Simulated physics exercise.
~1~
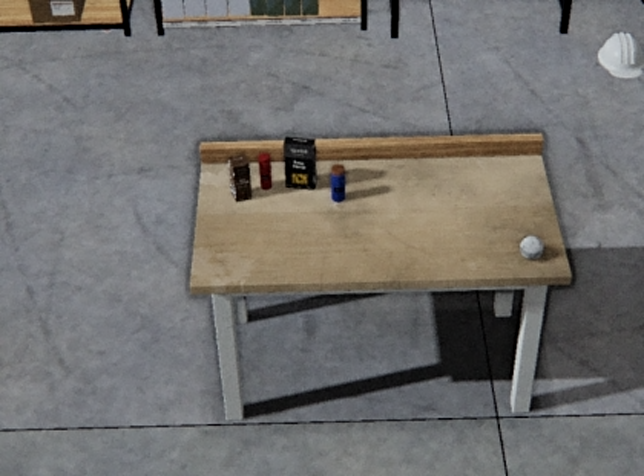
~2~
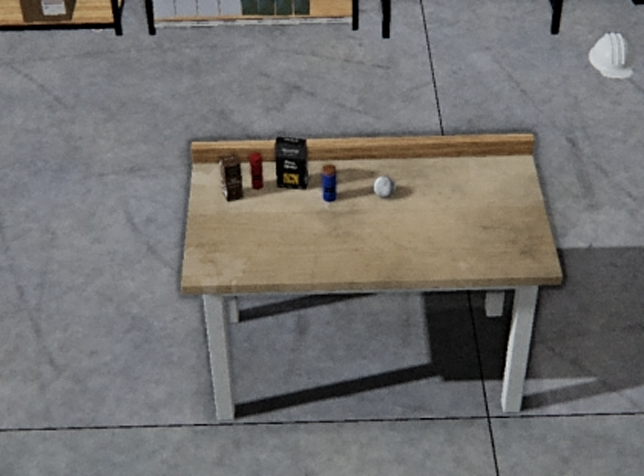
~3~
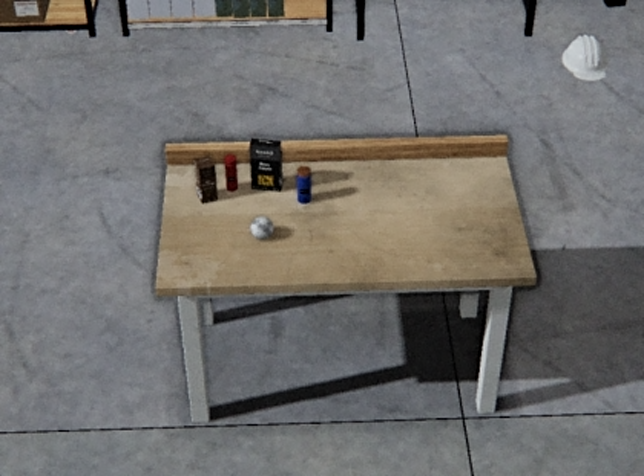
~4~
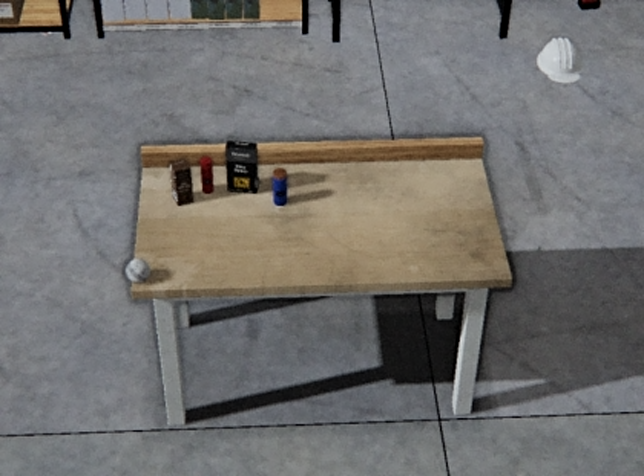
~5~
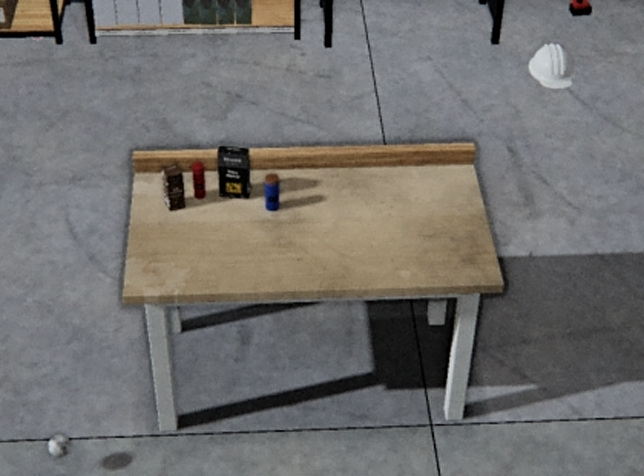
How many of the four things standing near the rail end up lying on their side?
None of them do. The brown carton, red shaker, black packet and blue shaker are all still upright at the end.
